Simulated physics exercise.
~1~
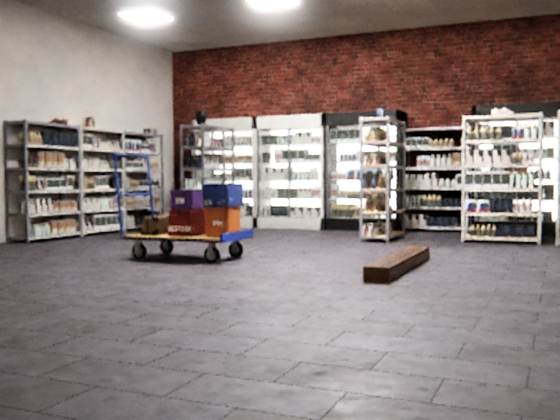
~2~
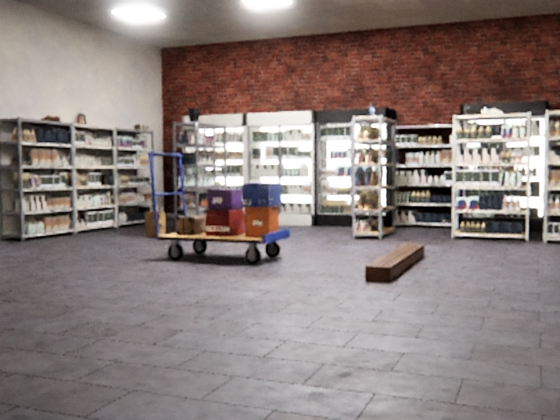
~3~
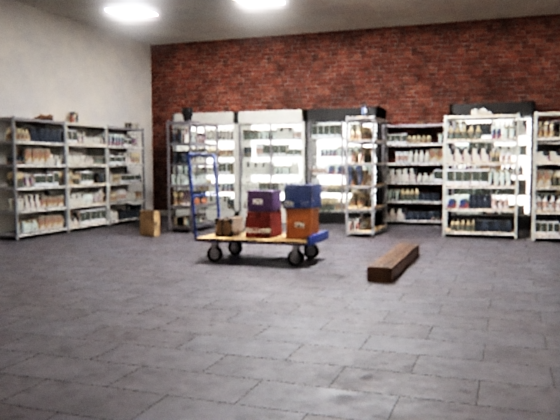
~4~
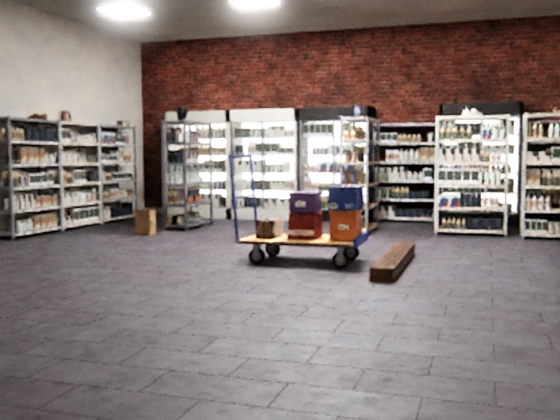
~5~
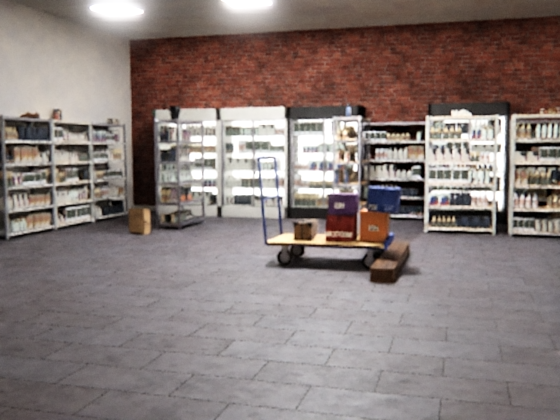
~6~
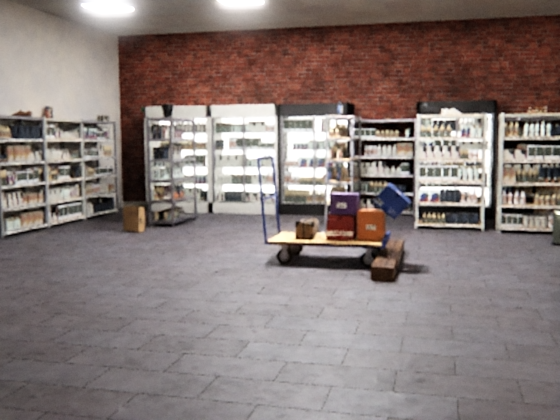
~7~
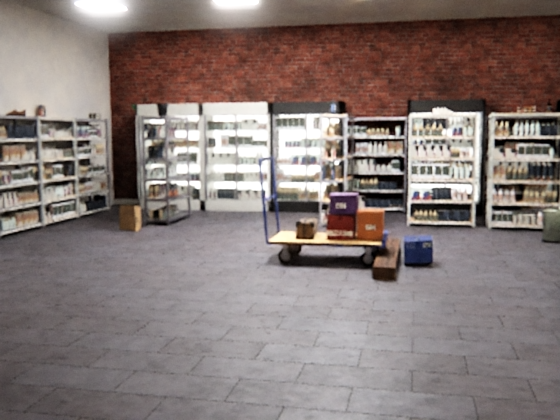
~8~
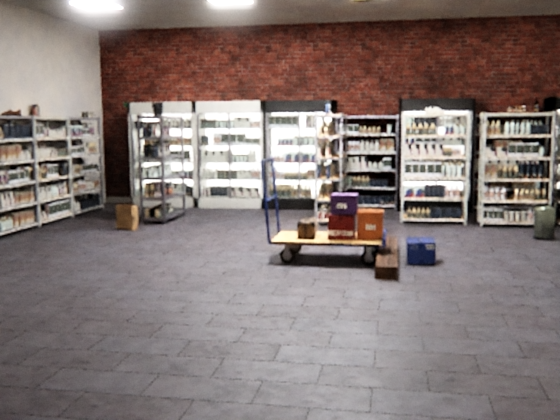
A trolley loaded with boxes and a small brown case rolled right across a shop floor until it stopped at a low brown kerb, and the blue carton tipped off the front and landed on the floor beyond, while the rest stayed aboard.
